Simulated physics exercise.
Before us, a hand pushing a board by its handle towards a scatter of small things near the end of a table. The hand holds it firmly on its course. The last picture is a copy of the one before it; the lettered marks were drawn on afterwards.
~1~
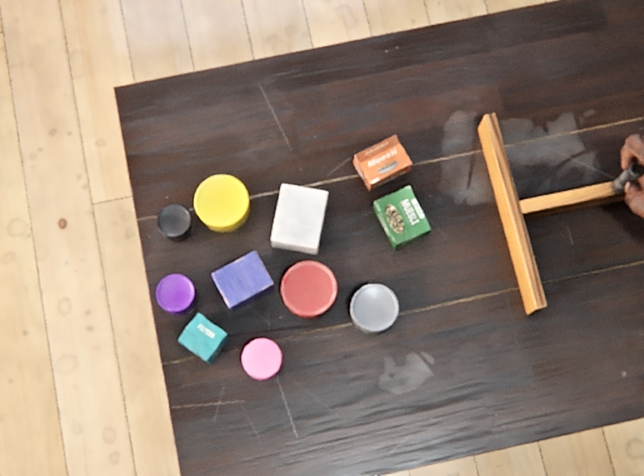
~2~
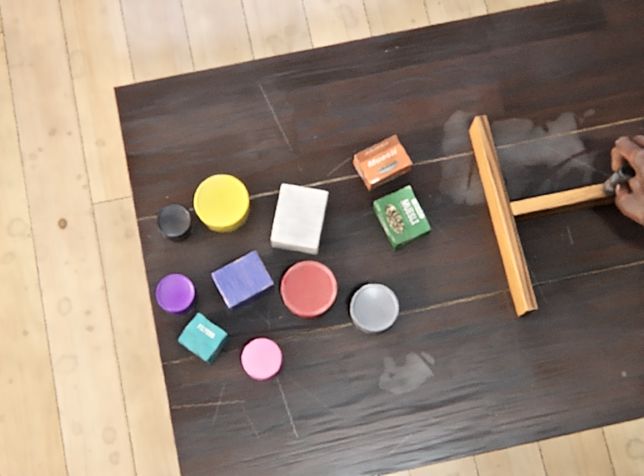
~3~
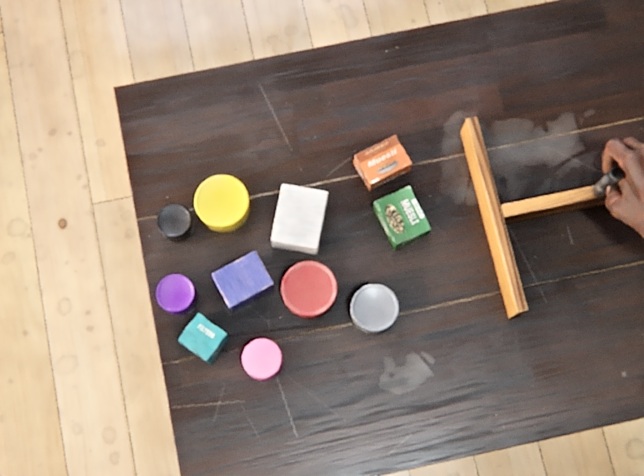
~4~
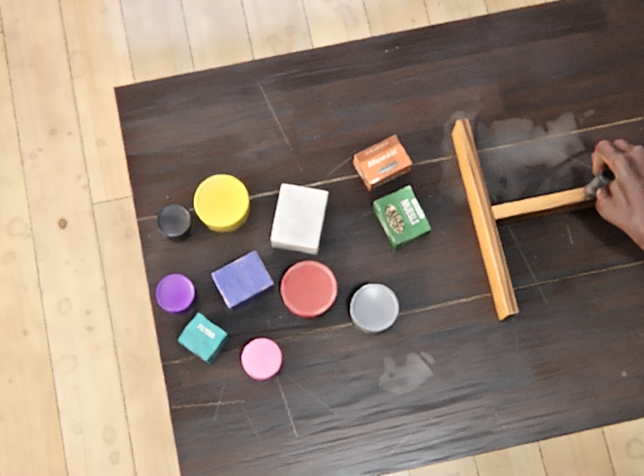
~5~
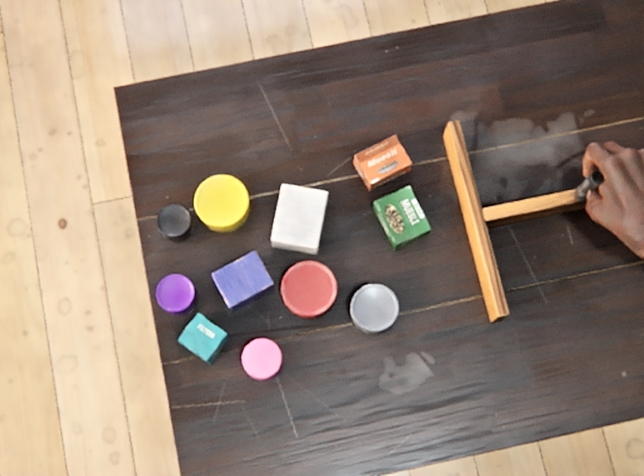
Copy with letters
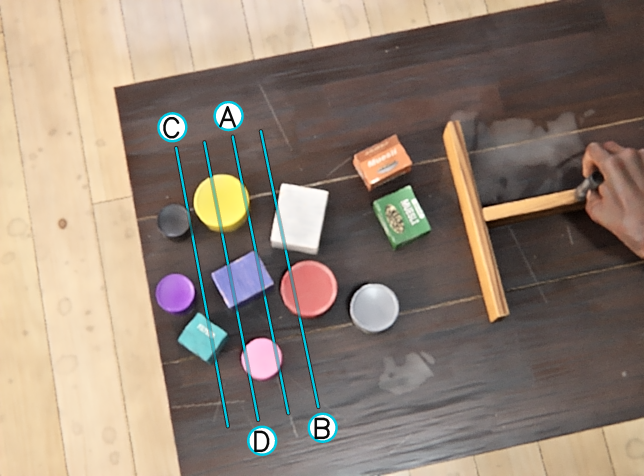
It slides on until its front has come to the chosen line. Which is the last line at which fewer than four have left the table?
D.
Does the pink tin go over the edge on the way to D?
By then, no.
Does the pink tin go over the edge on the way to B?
By then, no.
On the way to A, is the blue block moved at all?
By then, yes.
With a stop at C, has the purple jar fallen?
By then, yes.
On the marked copy, A at (260, 270); B at (289, 264); C at (201, 283); D at (230, 276).
Taking D. A third of the way, board (390, 234); orange packet (340, 164); green packet (358, 225).
Two thirds of the way, board (301, 253); black jar (155, 232); yellow jar (180, 196).
When it is over, board (232, 267); purple jar over the edge; black jar over the edge; two fallen.
As for the rest, A is within the limit but short; B is within the limit but short; C drops five.
